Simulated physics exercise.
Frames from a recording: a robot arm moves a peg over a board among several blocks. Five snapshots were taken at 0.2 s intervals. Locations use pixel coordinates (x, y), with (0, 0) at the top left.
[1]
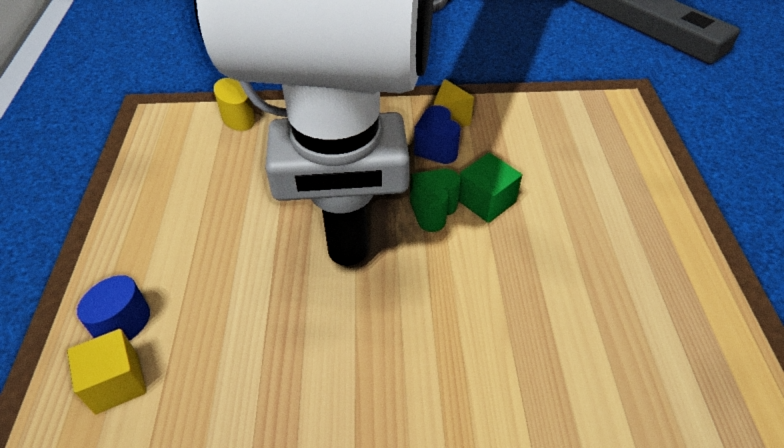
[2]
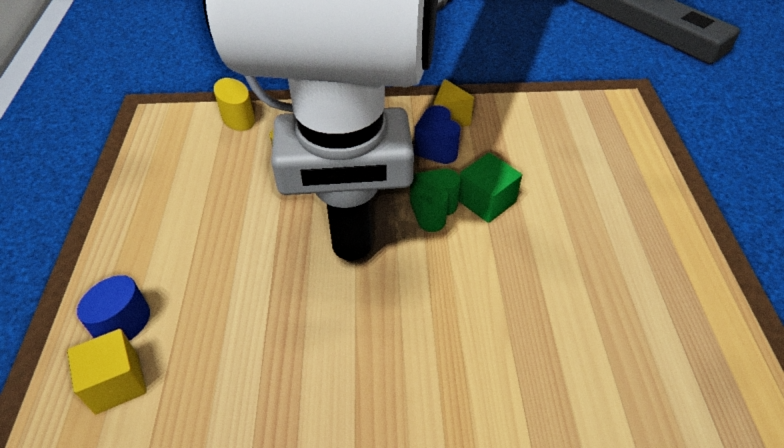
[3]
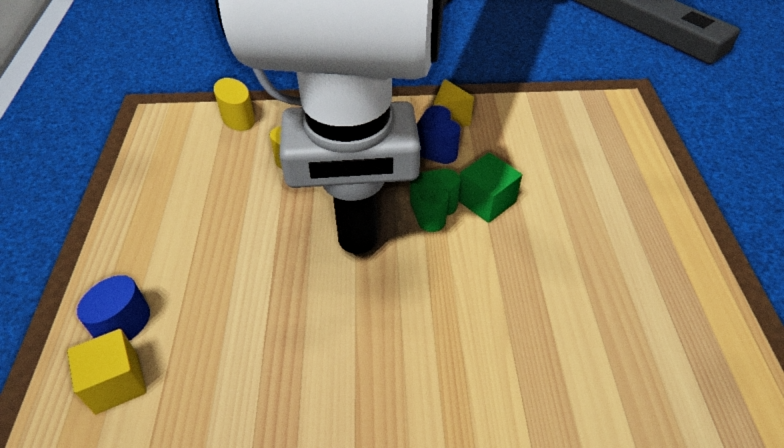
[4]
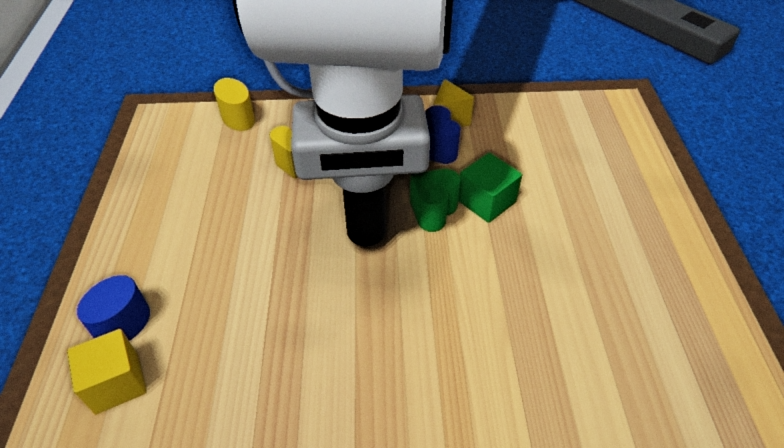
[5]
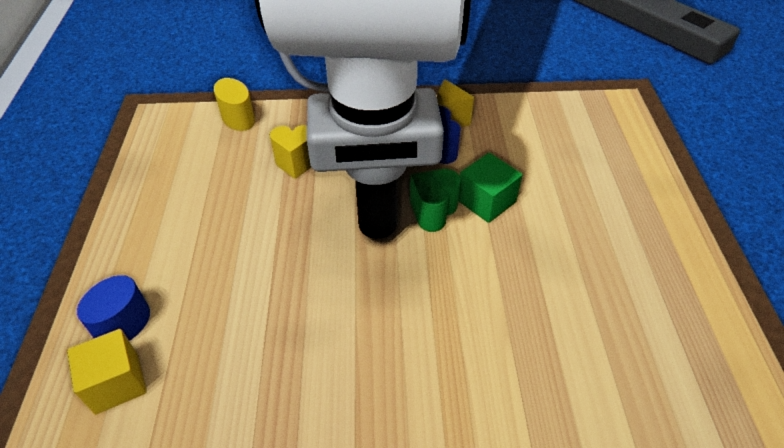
A white and gray robot arm slid its black peg a short way right and slightly back over the wooden board, drawing close to the green heart, while the colored blocks all stayed still.
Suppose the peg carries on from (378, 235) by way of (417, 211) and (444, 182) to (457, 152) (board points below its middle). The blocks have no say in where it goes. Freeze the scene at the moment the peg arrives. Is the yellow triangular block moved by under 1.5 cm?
I expect so.
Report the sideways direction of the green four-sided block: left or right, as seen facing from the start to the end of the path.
It is displaced to the right.
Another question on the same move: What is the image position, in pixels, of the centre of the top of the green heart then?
It sits at (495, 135).
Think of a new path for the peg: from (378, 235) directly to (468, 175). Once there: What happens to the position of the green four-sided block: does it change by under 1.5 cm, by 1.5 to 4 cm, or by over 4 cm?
Covers over 4 cm.
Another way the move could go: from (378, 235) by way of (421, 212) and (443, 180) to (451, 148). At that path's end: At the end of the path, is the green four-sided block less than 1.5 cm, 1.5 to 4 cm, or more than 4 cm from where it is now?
Displaced 1.5 to 4 cm.
What follows on the original path. One third of the way, peg (418, 200); green heart (453, 169); green four-sided block (501, 168), turned 30° clockwise.
Two thirds of the way, peg (445, 171); green heart (482, 145); green four-sided block (518, 162), turned 80° clockwise.
At the end, peg (458, 141); green heart (495, 135), turned 30° clockwise; blue heart (434, 106), turned 45° anticlockwise; yellow triangular block (446, 89), turned 40° clockwise; green four-sided block (519, 162), turned 85° clockwise.
